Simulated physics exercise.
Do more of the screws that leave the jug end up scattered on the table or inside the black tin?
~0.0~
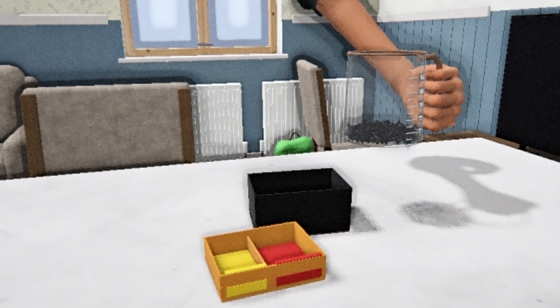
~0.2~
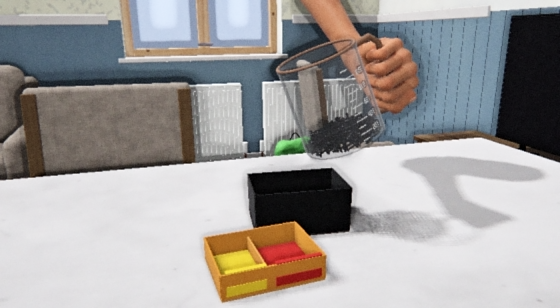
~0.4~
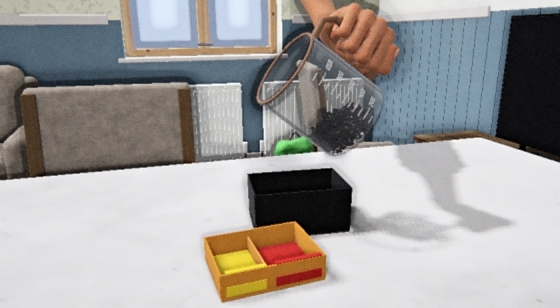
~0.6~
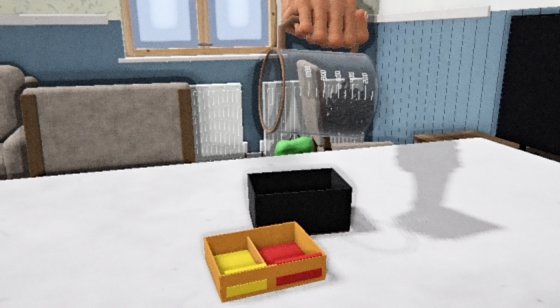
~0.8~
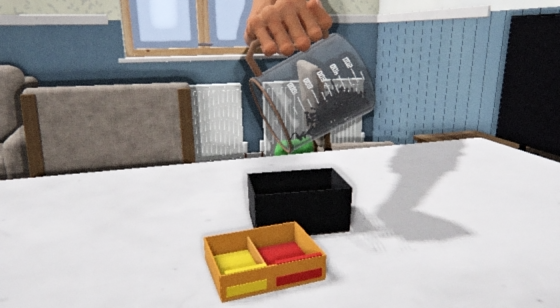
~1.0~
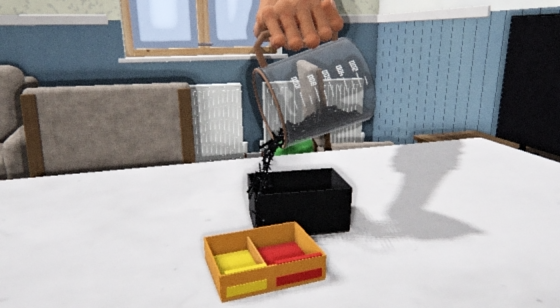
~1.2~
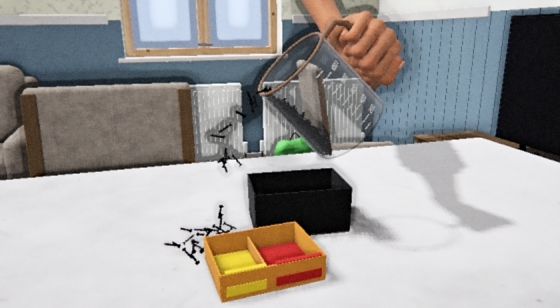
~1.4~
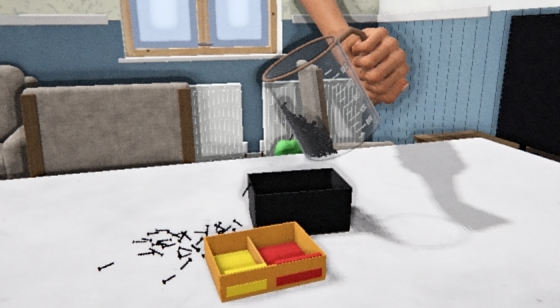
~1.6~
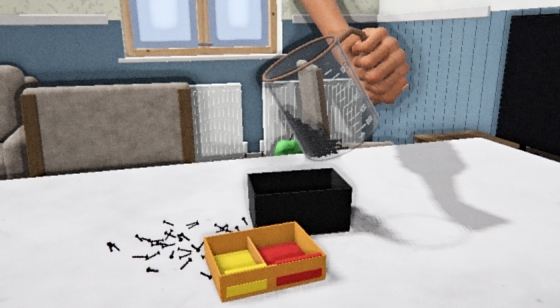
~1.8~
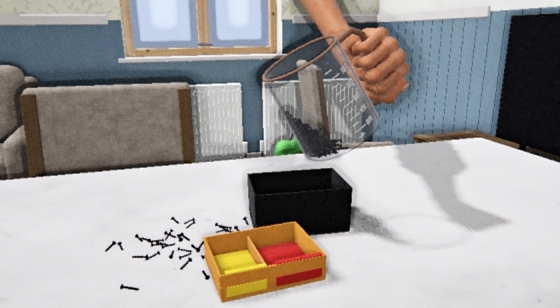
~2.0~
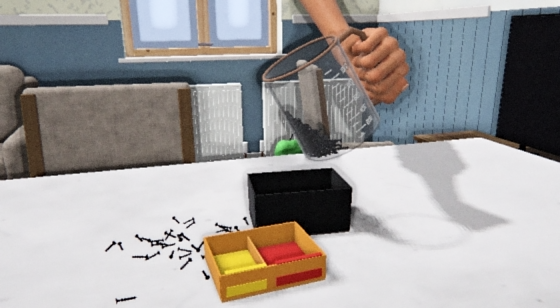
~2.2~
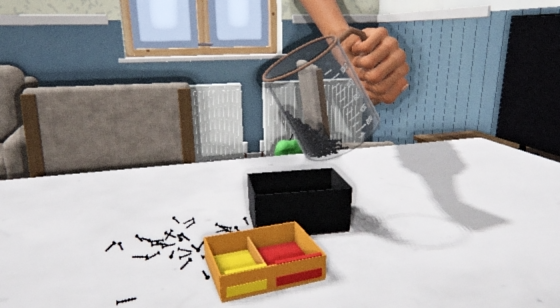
More of them end up scattered on the table, to the left of the tins. Only a few land in the black tin, and most of the screws never leave the jug.
On a white table in a room with blue walls, a hand tips a clear jug of black screws over a black tin behind a tin with yellow and red sections, then tilts it partly back; many screws scatter on the tabletop, and most stay in the jug.
